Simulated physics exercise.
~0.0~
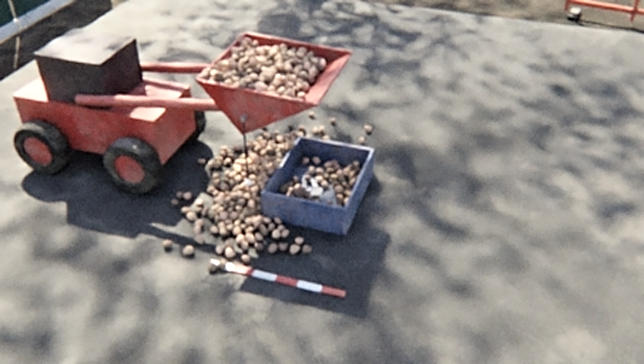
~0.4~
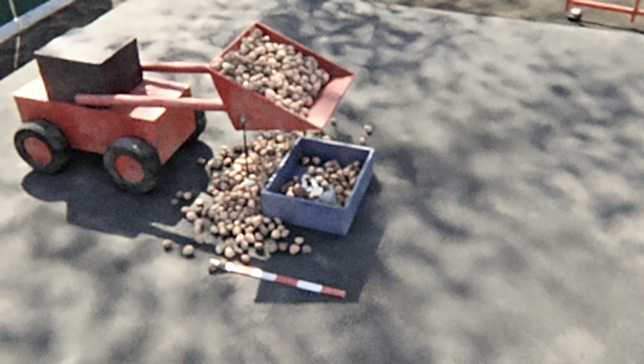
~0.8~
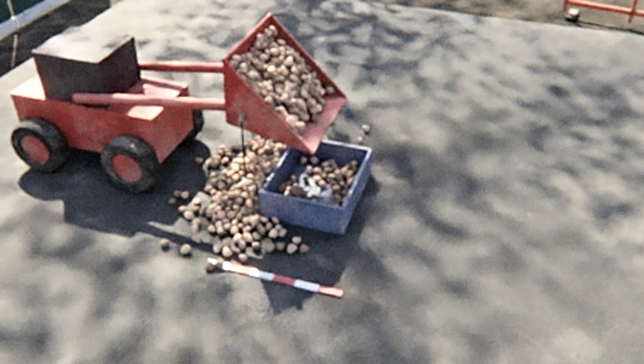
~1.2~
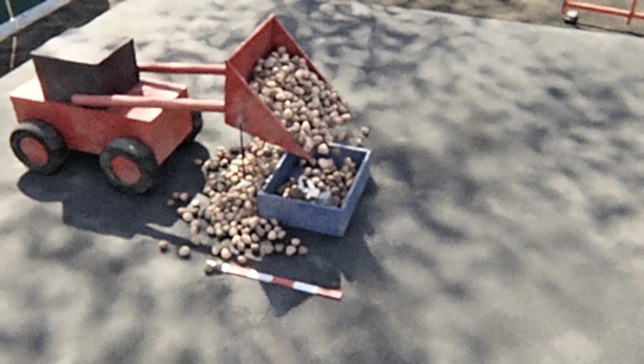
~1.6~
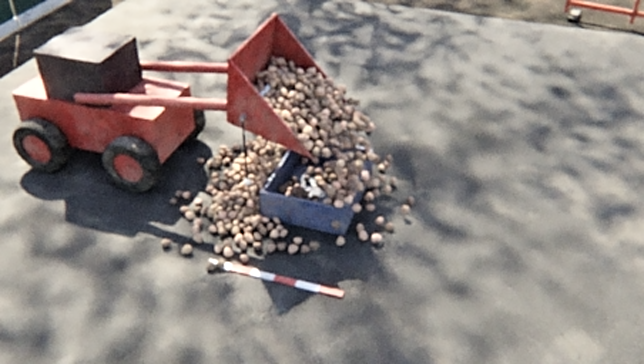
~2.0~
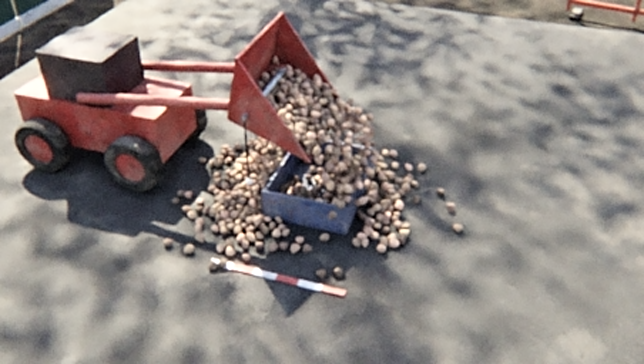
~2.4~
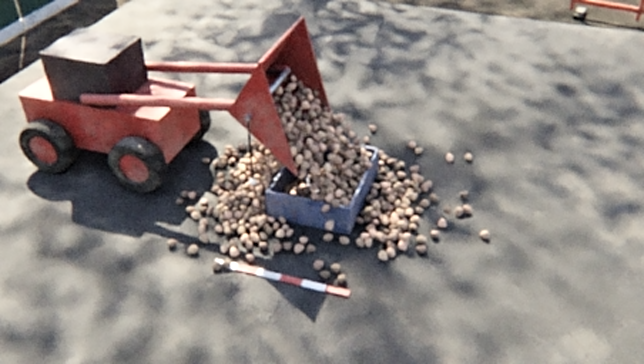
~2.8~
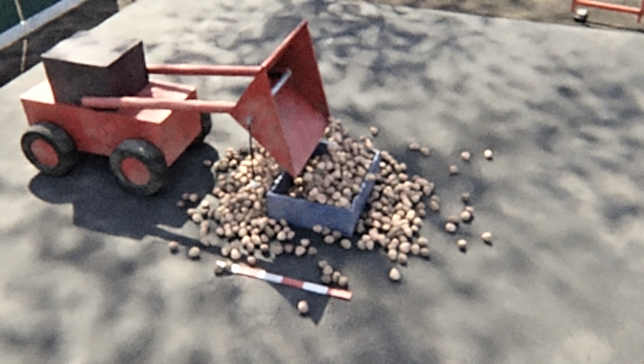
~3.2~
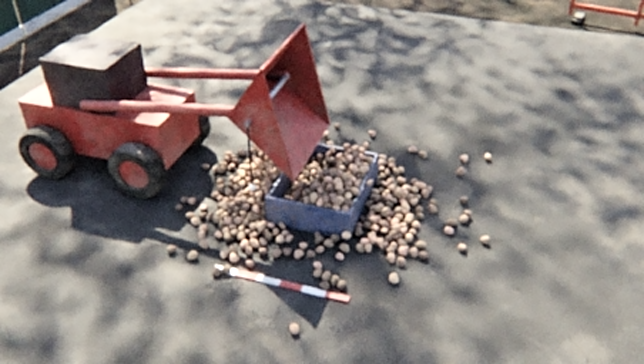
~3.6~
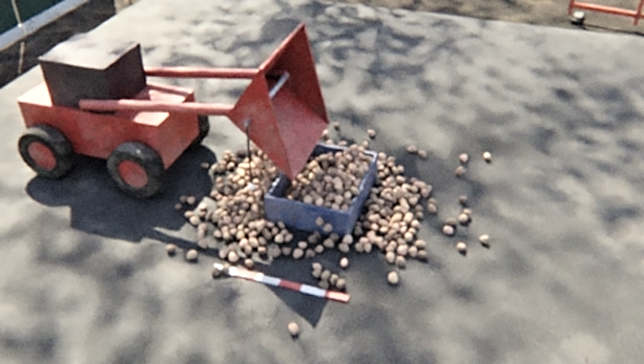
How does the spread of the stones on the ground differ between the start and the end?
At the start the loose stones lie in a heap mostly to the left of and behind the blue bin. By the end they also surround its right side, with stray ones farther right and nearer the viewer, beyond the striped staff.
The red bucket of a small wheeled loader tips forward in stages, pouring its round brownish stones over a blue bin beside a loose heap. The bucket ends empty and steeply tilted, with the bin full and stray stones scattered to the right and in front.
